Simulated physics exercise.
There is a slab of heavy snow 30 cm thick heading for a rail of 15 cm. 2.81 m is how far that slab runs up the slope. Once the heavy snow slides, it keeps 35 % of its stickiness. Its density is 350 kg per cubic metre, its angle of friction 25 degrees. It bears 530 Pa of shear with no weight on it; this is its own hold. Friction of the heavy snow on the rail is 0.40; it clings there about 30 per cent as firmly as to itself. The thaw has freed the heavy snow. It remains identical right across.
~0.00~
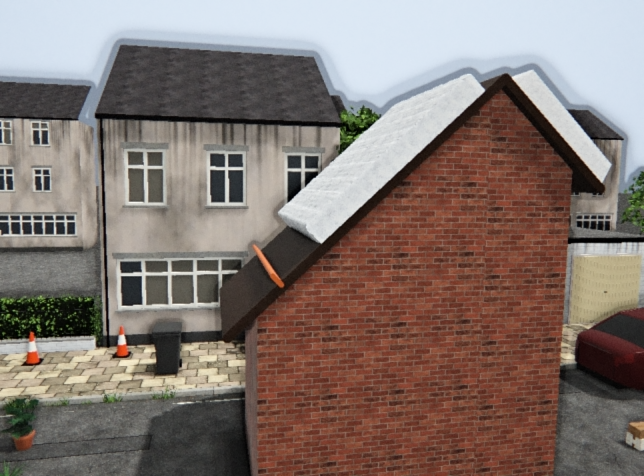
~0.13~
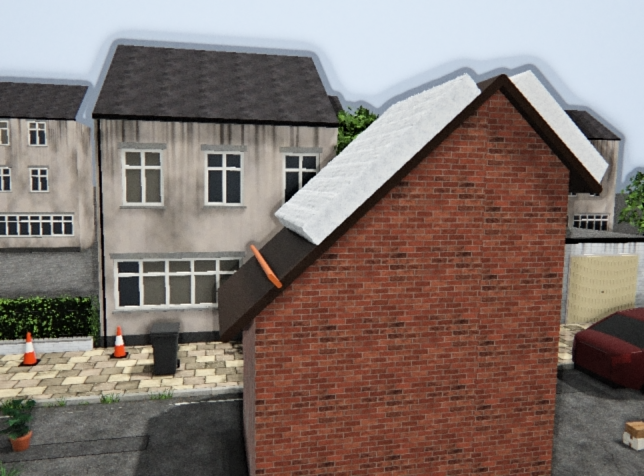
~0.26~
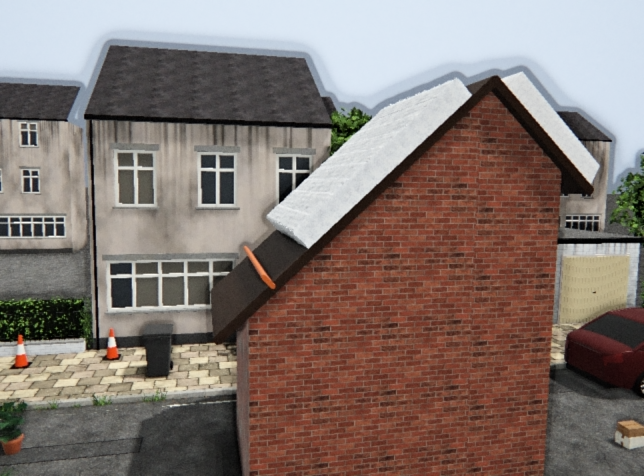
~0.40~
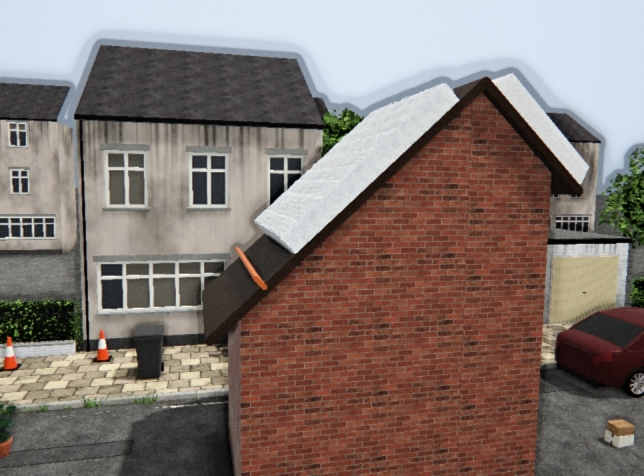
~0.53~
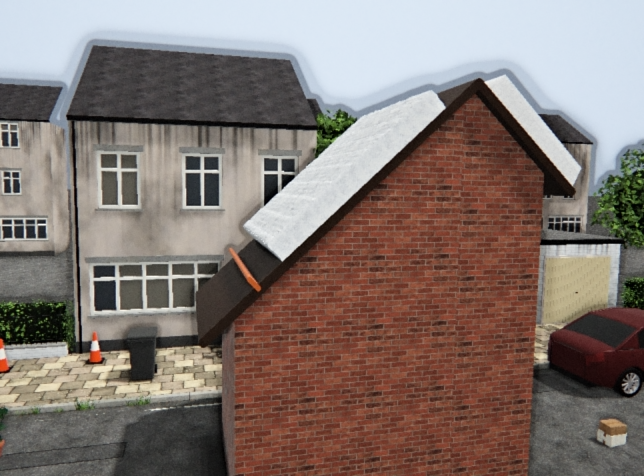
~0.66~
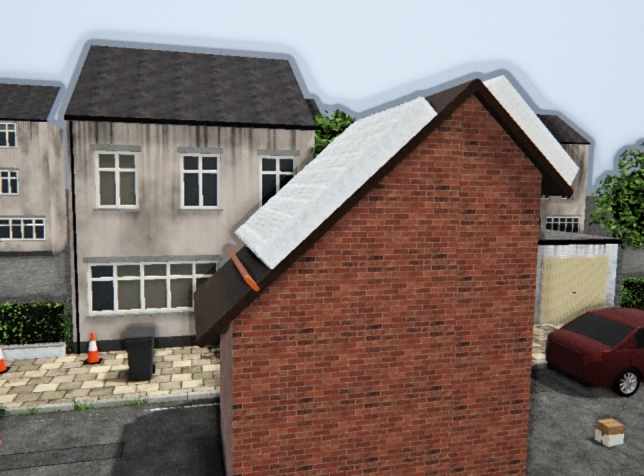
On a street of grey houses, a thick white slab slides slowly down a brick building's dark roof towards an orange strip.
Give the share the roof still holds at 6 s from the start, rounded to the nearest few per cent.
The share the roof still holds at 6 s from the start is close to 37 %.
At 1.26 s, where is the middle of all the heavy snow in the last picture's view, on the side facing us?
Approximately at pixel (297, 227).
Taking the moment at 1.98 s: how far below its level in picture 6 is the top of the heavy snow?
I'd put it at near 1.3 m.
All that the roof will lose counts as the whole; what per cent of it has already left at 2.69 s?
The share is about 80 %.
After 1.26 s, 100 % of the snow is on the roof.
After 1.98 s, 71 % of the snow is on the roof.
After 2.69 s, 49 % of the snow is on the roof.
After 3.40 s, 39 % of the snow is on the roof.
After 6.00 s, at the end, 37 % of the snow is on the roof.
